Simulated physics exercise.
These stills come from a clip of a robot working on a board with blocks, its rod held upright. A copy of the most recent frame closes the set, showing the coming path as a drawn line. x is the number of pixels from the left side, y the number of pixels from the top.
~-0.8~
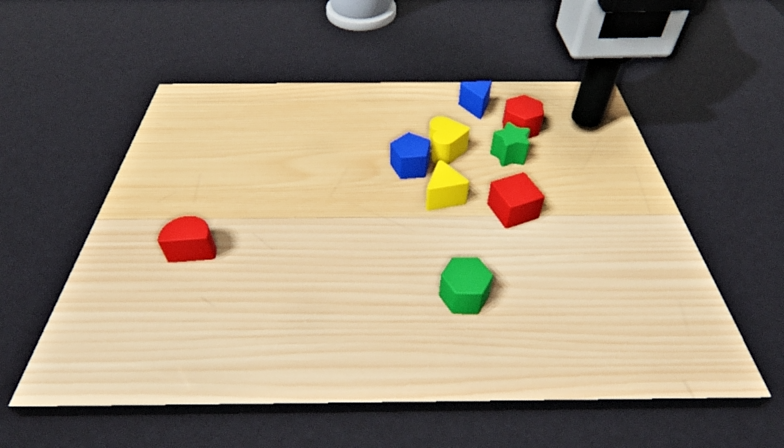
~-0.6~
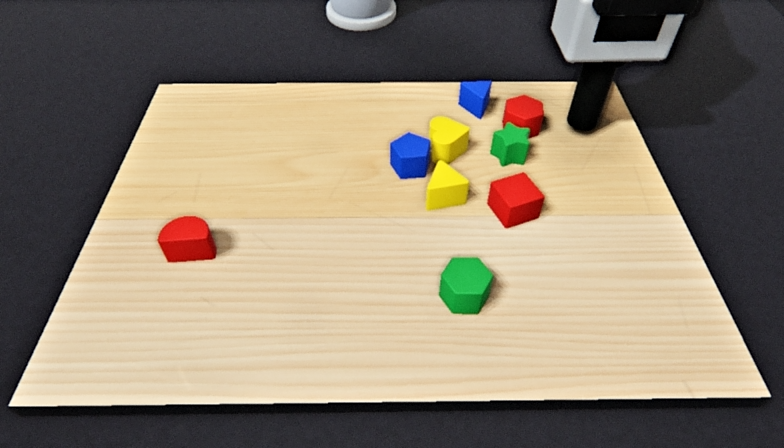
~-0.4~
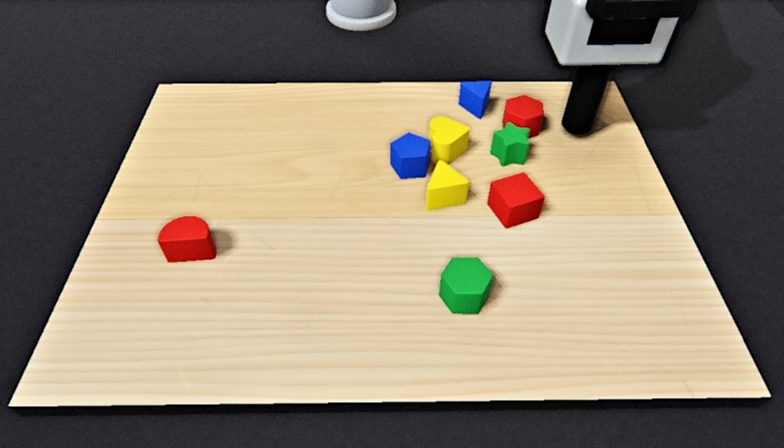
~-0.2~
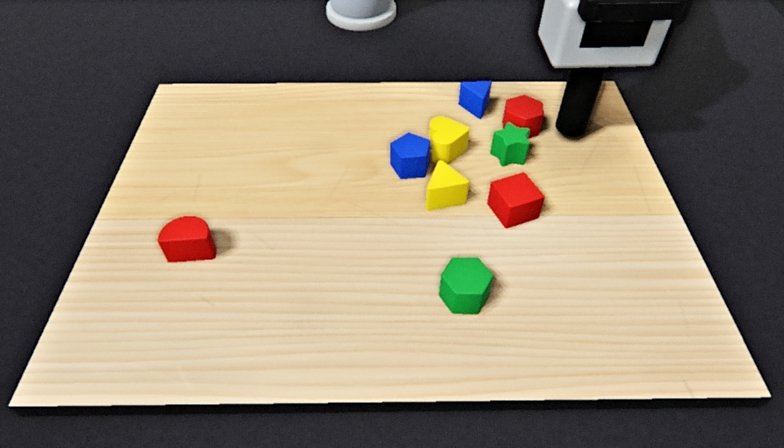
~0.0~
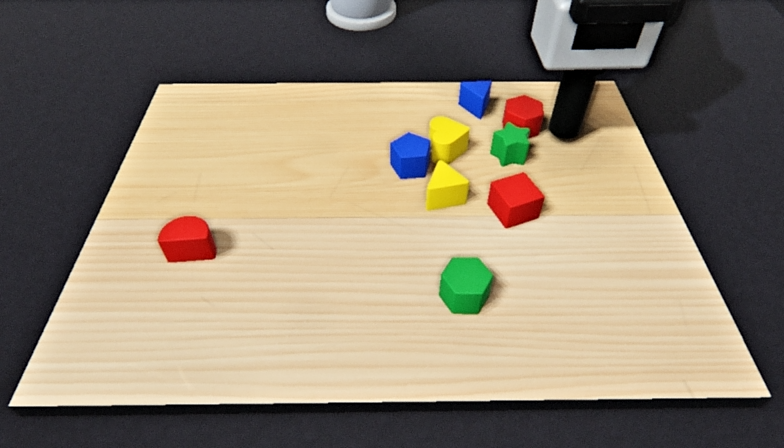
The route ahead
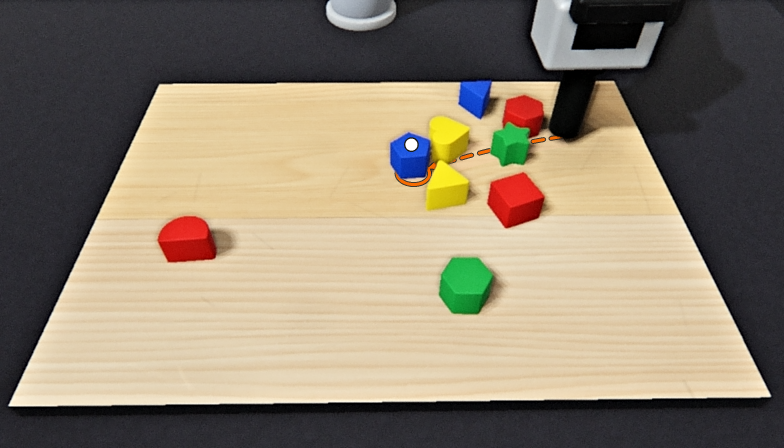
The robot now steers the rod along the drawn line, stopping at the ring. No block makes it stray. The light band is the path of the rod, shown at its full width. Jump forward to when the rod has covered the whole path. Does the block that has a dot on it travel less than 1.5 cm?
I expect not.
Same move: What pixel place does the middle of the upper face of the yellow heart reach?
By then it is at (421, 124).
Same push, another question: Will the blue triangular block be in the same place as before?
Yes.
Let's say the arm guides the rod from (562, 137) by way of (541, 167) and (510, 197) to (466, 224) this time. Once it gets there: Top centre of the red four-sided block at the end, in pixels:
The top centre is at (502, 224).
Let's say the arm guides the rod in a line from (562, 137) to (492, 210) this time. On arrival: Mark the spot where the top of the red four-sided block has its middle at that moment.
At (509, 220).
Path on the board, from (562, 137) over (512, 145) and (463, 158) to (413, 173); the dot is on the blue five-sided block.
The first path, step by step. One third of the way, rod at (514, 138); green star at (504, 140); red hexagonal block at (505, 102), turned 60° clockwise.
Two thirds of the way, rod at (464, 150); yellow heart at (435, 127), turned 25° anticlockwise; green star at (489, 152), turned 60° anticlockwise; red hexagonal block at (505, 102), turned 60° clockwise.
At the end, rod at (414, 166); blue five-sided block at (380, 147); yellow heart at (421, 124); blue triangular block in place; green star at (489, 153), turned 60° anticlockwise; red hexagonal block at (505, 102), turned 60° clockwise.
